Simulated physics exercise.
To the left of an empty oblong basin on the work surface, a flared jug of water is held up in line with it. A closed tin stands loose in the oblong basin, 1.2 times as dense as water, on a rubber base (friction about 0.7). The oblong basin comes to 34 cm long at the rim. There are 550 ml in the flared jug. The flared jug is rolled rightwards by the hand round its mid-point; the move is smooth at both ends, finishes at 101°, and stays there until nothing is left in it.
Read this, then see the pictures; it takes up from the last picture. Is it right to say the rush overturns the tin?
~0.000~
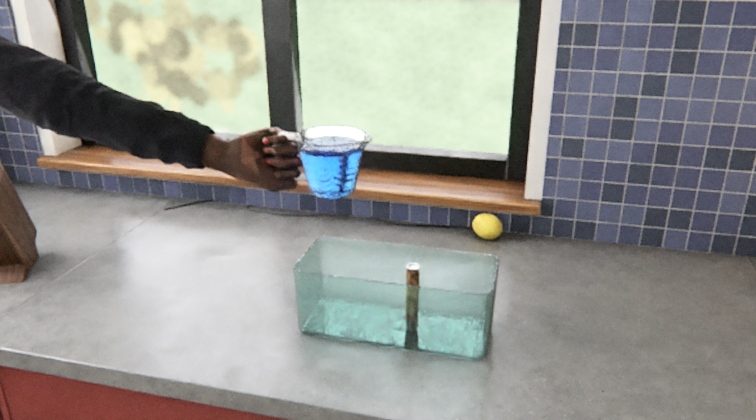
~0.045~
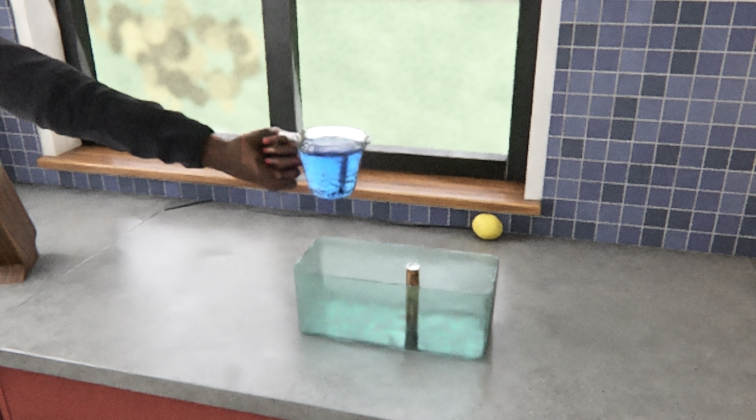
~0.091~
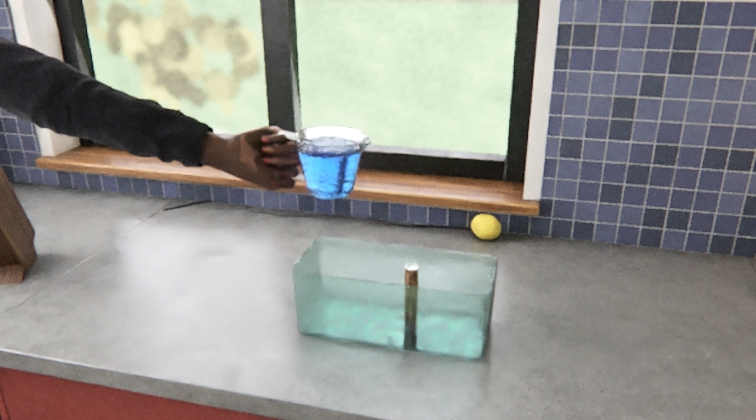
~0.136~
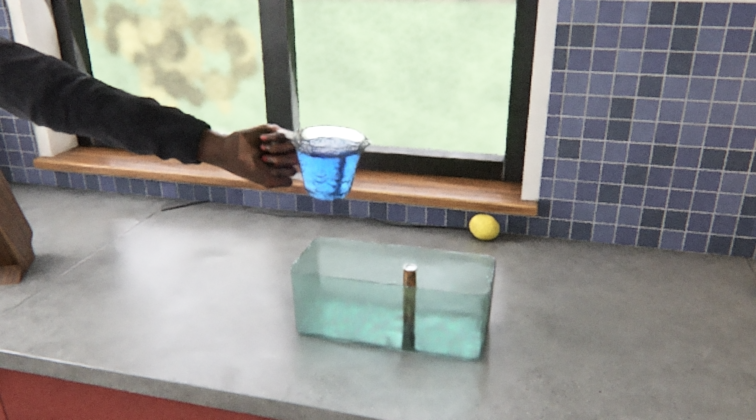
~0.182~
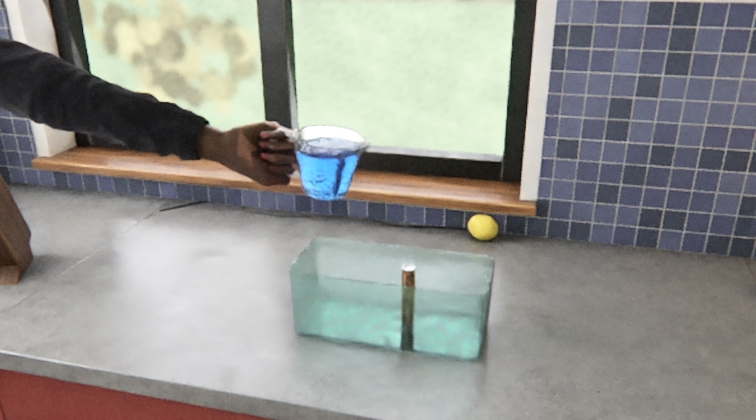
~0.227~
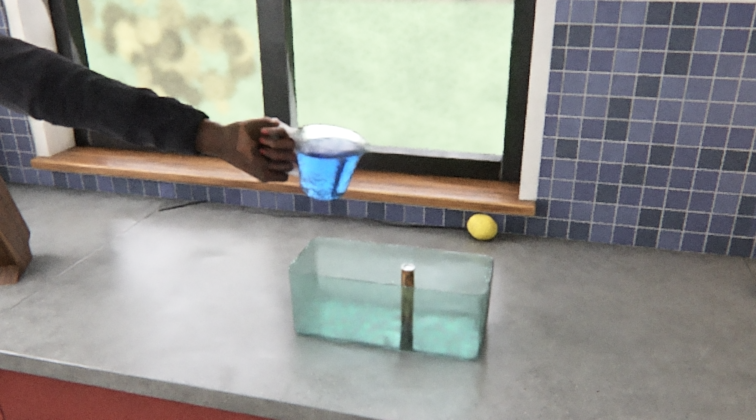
It pitches over.
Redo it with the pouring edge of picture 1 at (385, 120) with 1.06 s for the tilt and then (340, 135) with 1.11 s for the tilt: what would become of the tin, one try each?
In the first try it comes down; in the second it remains standing.
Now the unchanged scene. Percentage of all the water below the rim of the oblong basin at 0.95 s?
That comes to about 66 percent.
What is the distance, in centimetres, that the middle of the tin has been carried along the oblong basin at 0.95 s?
Near 0 cm of travel.
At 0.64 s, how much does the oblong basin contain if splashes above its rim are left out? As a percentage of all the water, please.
I'd put it near 7 percent.
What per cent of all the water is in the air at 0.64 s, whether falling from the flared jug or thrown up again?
Estimate: Some 26 % of the total.
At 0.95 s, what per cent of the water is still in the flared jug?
Close to 12 percent of the whole amount.
Then, 0.64 s in, the tilt is 63° and 68 per cent is still to pour; the tin stands where it began.
Then, 0.95 s in, the tilt is 96° and 13 per cent is still to pour; the tin stands where it began.
Then, 1.26 s in, the tilt is 101° and 0 per cent is still to pour; the tin lies on its side.
Then, 1.61 s in, the tilt is 101° and 0 per cent is still to pour; the tin lies on its side.
Finally, the tin lies on its side.
